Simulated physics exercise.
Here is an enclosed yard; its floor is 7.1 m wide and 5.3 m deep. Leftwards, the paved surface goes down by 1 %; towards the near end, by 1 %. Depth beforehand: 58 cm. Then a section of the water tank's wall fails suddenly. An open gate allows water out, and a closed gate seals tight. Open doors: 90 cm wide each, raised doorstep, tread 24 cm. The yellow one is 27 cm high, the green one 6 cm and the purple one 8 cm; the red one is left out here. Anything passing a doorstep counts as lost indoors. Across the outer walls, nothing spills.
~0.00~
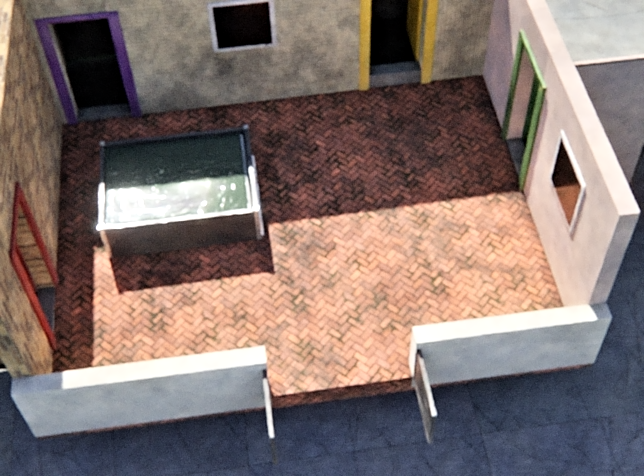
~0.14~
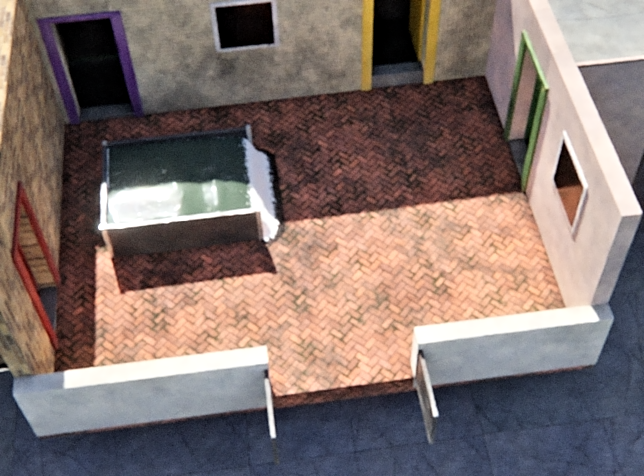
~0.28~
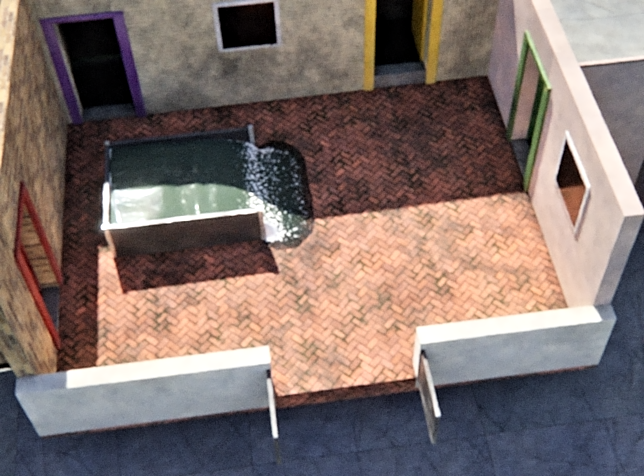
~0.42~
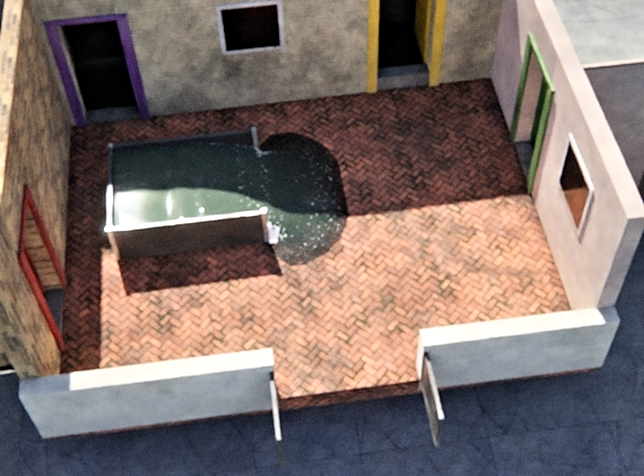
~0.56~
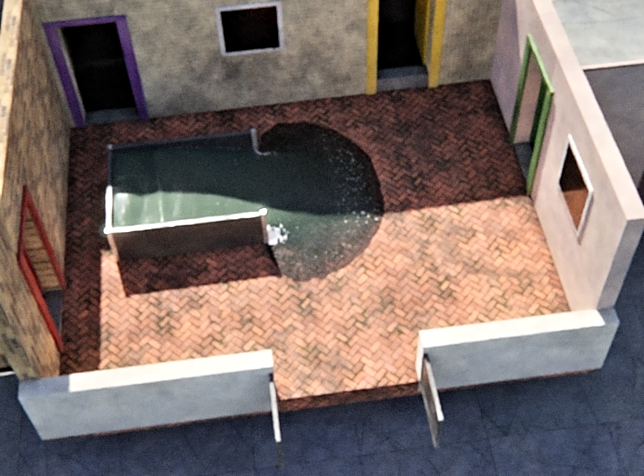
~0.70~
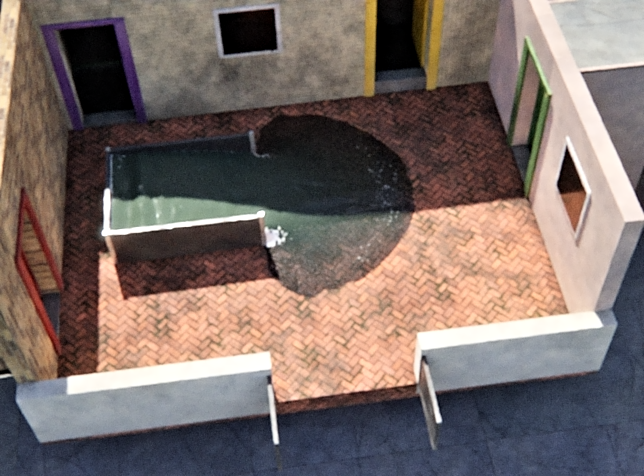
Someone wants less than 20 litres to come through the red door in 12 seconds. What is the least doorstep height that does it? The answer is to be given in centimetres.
It needs to be around 6.5 cm high.
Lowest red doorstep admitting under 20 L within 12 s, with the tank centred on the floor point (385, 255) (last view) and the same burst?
A height near 7.0 cm.
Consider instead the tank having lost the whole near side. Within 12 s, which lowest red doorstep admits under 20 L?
About 13.5 cm.
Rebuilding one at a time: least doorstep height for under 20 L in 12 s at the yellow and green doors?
About 7.5 cm at yellow and about 16 cm at green.
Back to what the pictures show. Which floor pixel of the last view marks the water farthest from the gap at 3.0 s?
The tip of the flood lies near (576, 346).
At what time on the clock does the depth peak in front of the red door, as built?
About 10.0 seconds.
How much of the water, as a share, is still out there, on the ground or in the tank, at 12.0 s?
Roughly 76 per cent of the water.
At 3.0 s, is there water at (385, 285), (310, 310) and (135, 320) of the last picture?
One by one: Drenched, clear, clear.
After 1.4 s water covers 40 % of the floor, deepest (25 cm) near (267, 228); it has not reached the red door.
After 3.0 s water covers 55 % of the floor, deepest (34 cm) near (572, 334); it has not reached the red door.
After 12.0 s water covers 90 % of the floor, deepest (12 cm) near (56, 415); 9 cm at the red door, 20 litres in over its 6 cm doorstep.
At the red door as built, the water arrived by 8.4 s and peaked near 10 cm at 9.8 s.
With a doorstep of 5 cm, 30 litres would have come in within the 12 s; with 8 cm, 6 litres. So under 20 litres takes about 6.5 cm.
